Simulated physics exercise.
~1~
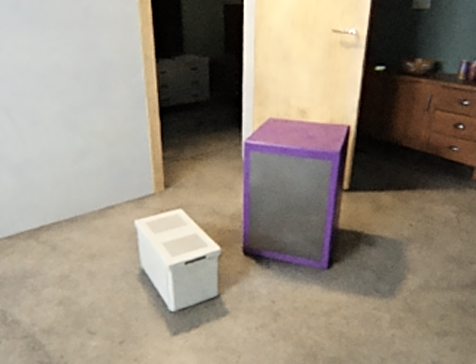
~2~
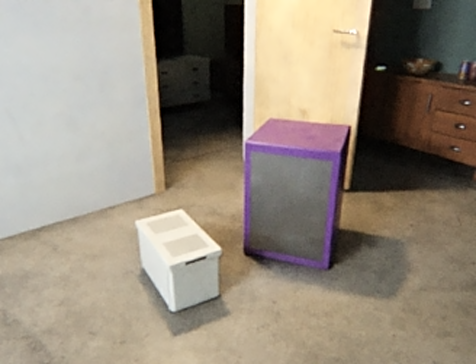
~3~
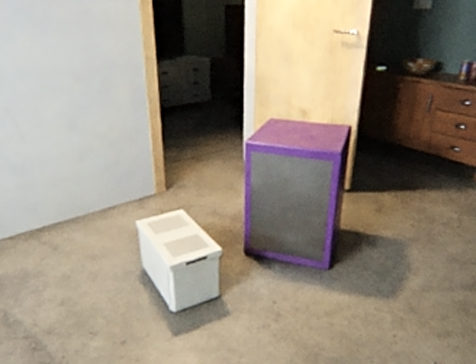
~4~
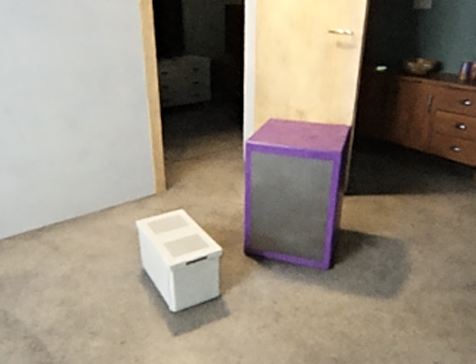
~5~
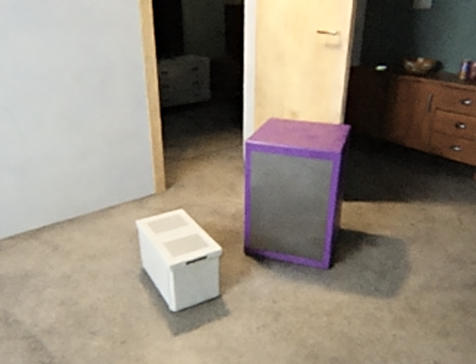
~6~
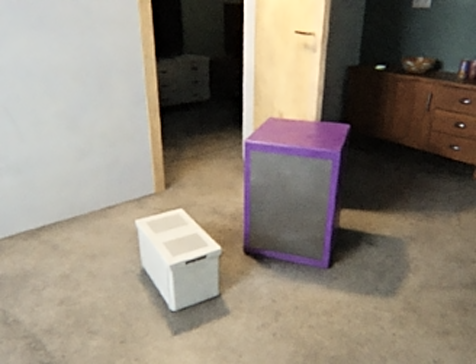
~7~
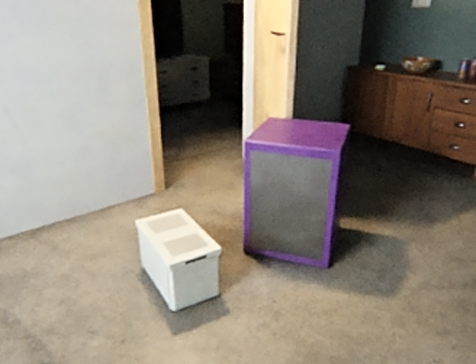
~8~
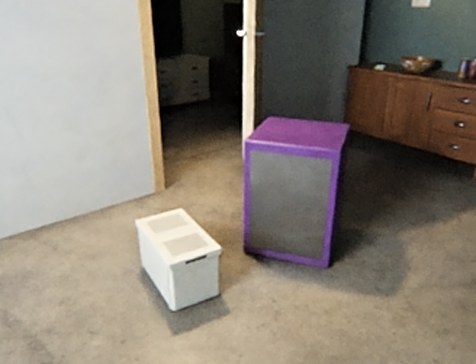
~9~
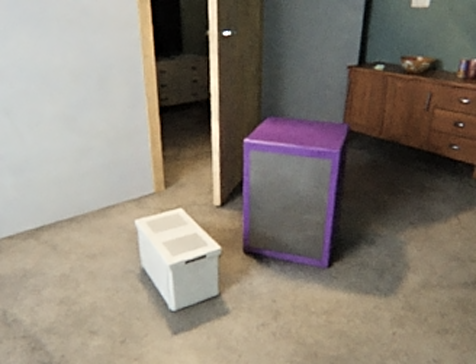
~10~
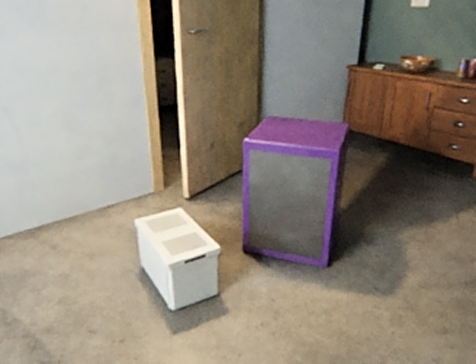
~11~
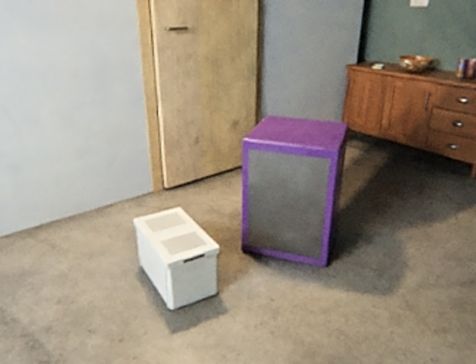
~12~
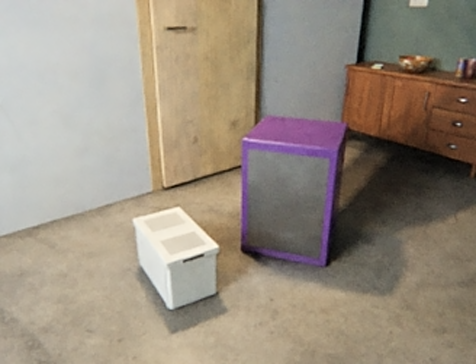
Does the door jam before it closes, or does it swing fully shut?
The door swings fully shut, covering the dark doorway without catching on the tote or the purple appliance.
